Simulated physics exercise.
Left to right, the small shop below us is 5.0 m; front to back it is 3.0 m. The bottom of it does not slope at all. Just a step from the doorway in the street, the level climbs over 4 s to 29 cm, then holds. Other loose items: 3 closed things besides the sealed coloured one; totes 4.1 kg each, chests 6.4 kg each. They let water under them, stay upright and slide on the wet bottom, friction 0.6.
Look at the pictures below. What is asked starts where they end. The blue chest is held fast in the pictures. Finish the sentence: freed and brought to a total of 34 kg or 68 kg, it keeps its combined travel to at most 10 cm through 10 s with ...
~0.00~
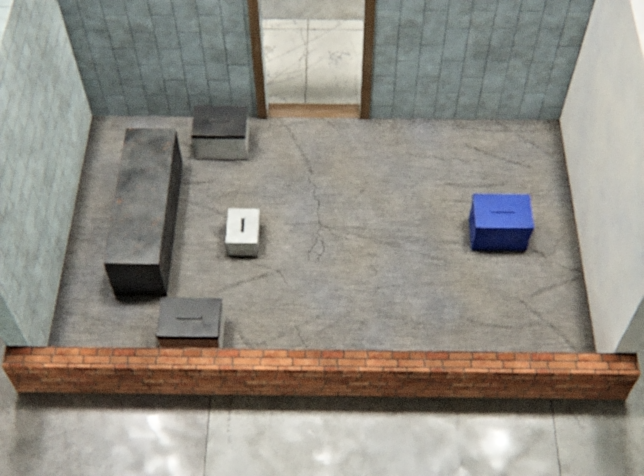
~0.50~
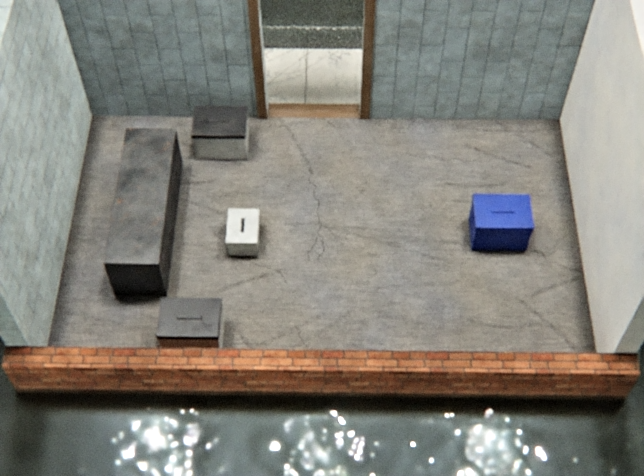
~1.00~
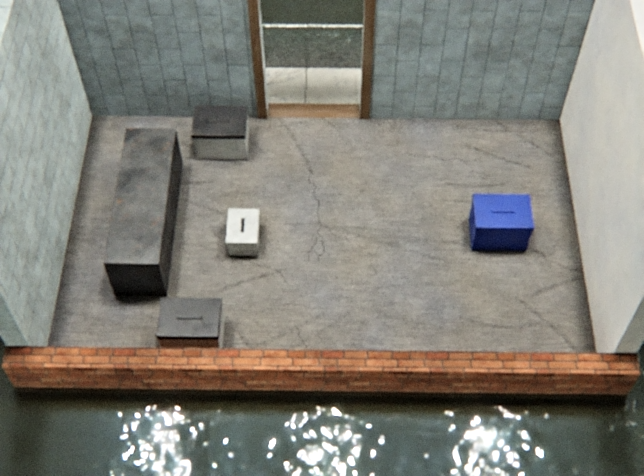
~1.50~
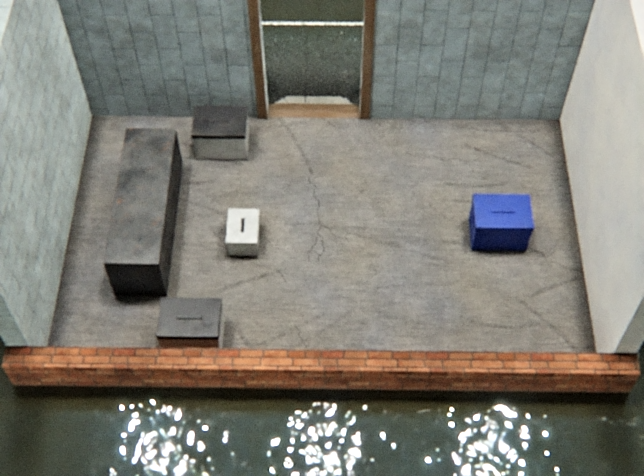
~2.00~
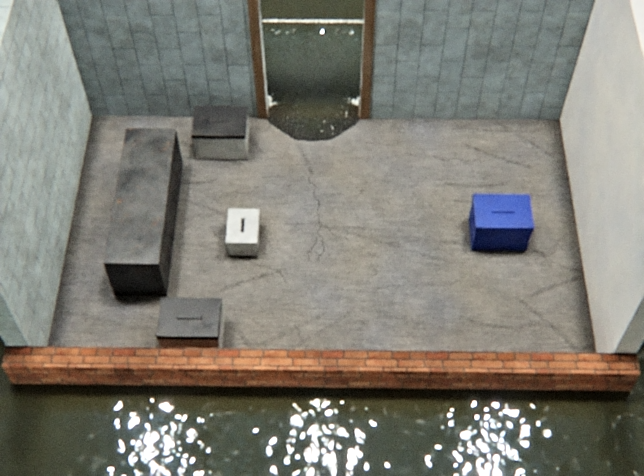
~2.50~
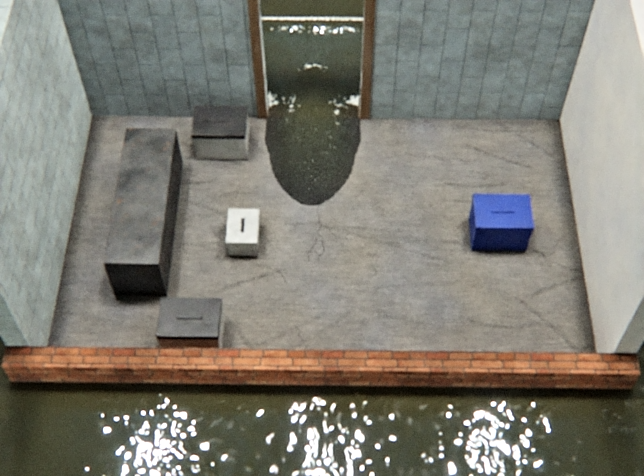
It does so with the lower total already.
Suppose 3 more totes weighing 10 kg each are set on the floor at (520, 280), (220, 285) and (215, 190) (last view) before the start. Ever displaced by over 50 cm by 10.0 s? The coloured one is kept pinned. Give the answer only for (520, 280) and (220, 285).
Order as asked: Goes beyond / goes beyond.
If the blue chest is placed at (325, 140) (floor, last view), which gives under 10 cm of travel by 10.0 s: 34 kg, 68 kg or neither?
Note: Heavier only OK.
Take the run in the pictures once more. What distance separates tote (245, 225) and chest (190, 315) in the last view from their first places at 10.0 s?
They've ended up 140 cm and 250 cm away, in that order.
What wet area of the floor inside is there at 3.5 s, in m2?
My estimate is roughly 4.5 m2.
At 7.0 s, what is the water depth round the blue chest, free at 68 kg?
About 4 cm.
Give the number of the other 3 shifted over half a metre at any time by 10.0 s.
Total: 2.
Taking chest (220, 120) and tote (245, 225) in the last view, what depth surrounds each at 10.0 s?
Around 8 cm and 9 cm.
After 3.5 s the blue chest would be 0 cm from its start with 34 kg and 0 cm from its start with 68 kg; 0 cm of water round it then.
After 4.5 s the blue chest would be 0 cm from its start with 34 kg and 0 cm from its start with 68 kg; 2 cm of water round it then.
After 7.0 s the blue chest would be 0 cm from its start with 34 kg and 0 cm from its start with 68 kg; 4 cm of water round it then.
After 10.0 s the blue chest would be 0 cm from its start with 34 kg and 0 cm from its start with 68 kg; 8 cm of water round it then.
